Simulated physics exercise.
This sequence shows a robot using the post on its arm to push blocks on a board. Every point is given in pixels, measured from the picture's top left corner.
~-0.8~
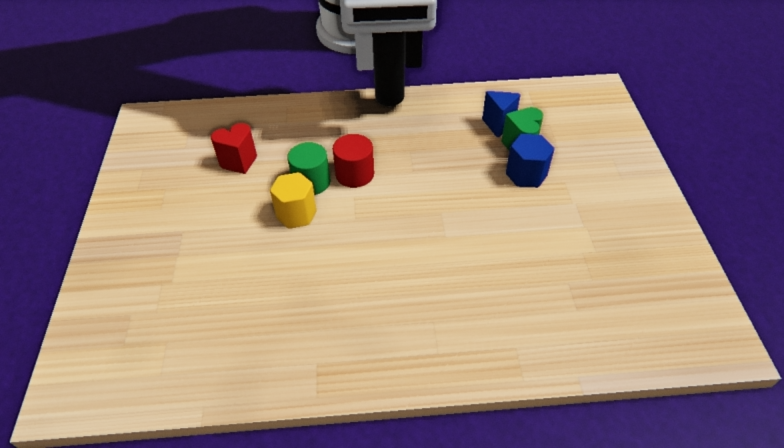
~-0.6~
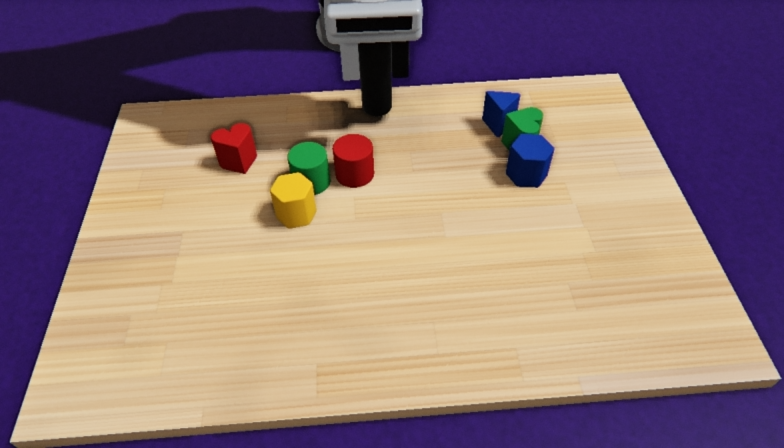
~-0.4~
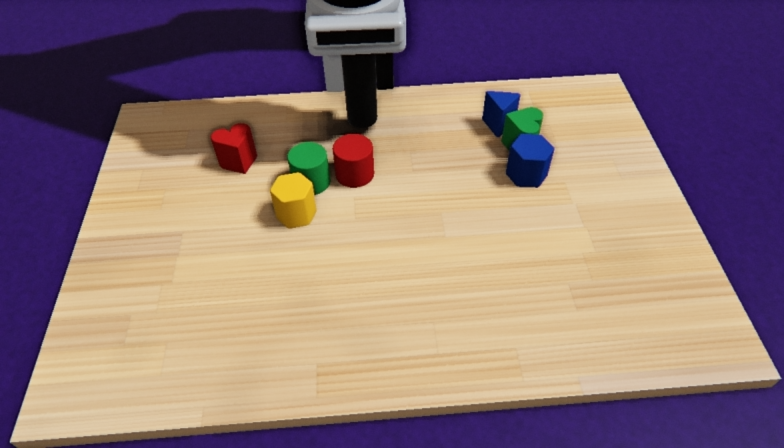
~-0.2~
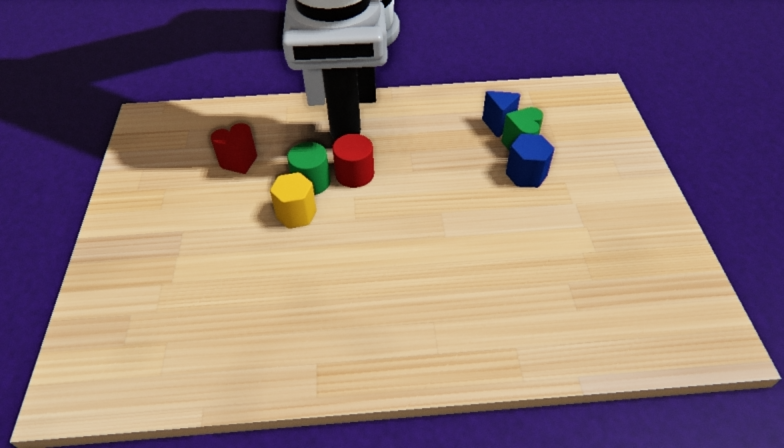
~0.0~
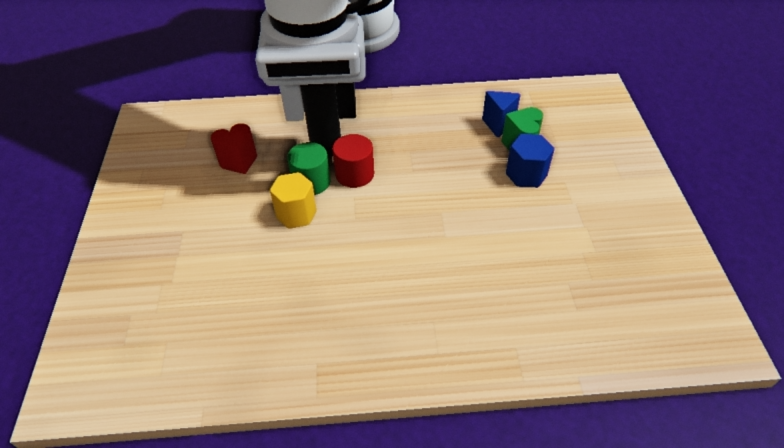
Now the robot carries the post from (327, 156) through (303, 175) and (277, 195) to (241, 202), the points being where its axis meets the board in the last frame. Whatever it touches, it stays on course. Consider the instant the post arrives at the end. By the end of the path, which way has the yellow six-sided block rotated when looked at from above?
Turns clockwise.
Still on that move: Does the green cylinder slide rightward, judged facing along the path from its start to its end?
Final answer: No.
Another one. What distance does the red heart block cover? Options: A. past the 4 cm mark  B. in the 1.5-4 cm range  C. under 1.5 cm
The one that fits is C, under 1.5 cm.
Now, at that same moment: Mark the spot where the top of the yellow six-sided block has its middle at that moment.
Top centre: (286, 225).
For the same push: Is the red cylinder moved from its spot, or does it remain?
It is untouched.
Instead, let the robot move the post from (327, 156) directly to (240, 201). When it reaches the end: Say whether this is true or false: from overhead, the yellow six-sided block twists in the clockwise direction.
Answer: True.
The first path, step by step. One third of the way, post at (301, 168); yellow six-sided block at (285, 204), turned 15° clockwise; green cylinder at (294, 174).
Two thirds of the way, post at (274, 188); yellow six-sided block at (286, 225), turned 30° clockwise; green cylinder at (284, 192).
At the end, post at (238, 195); red heart block not moved; yellow six-sided block at (286, 225), turned 30° clockwise; green cylinder at (284, 192); red cylinder not moved.
